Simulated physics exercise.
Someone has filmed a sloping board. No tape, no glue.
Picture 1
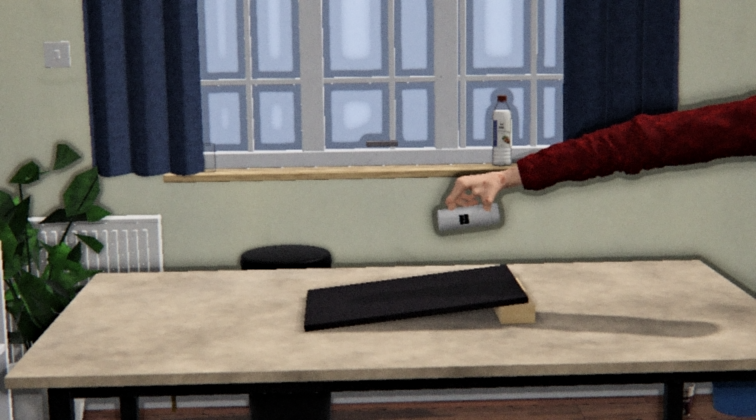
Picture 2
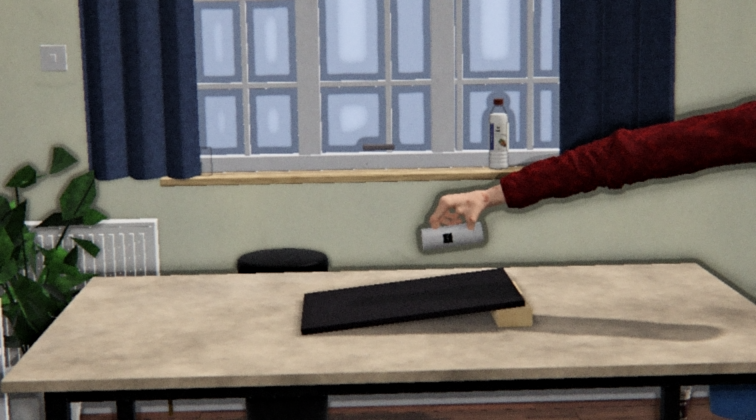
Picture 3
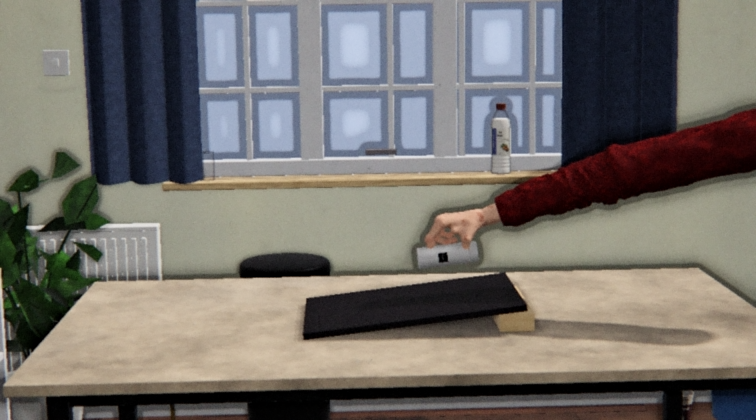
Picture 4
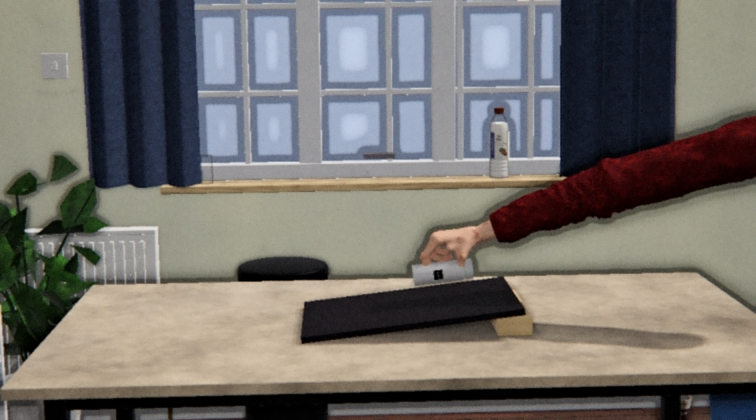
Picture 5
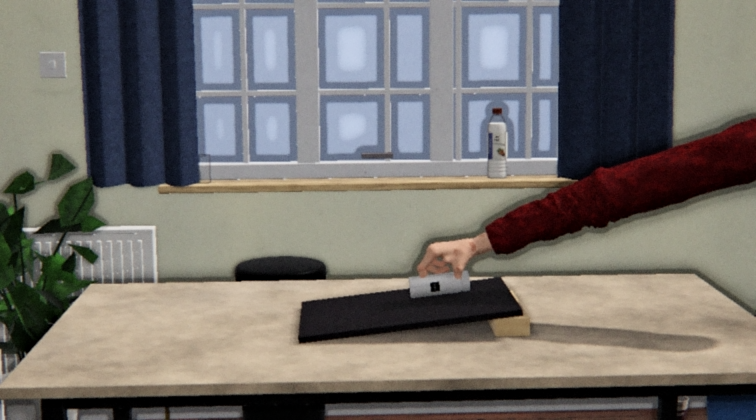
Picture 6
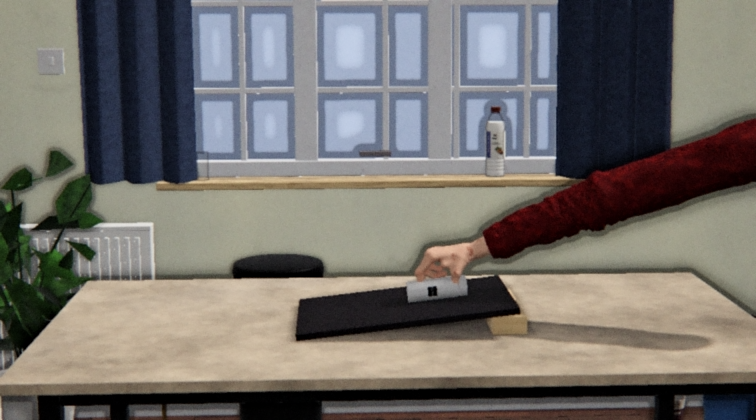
In a room with blue curtains, a hand reaching from the right lowered a white shaker over a table, moving slightly left, and placed it on its side on a sloping black board.
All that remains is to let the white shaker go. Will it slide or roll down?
As it turns out, it keeps its place.
Then, 0.20 s after the last picture, nothing has stirred.
Then, 0.40 s after the last picture, white shaker resting near (437, 289).
At rest, it is in place. Seen from the same camera at the end, white shaker near (436, 289). The white shaker remains at rest.
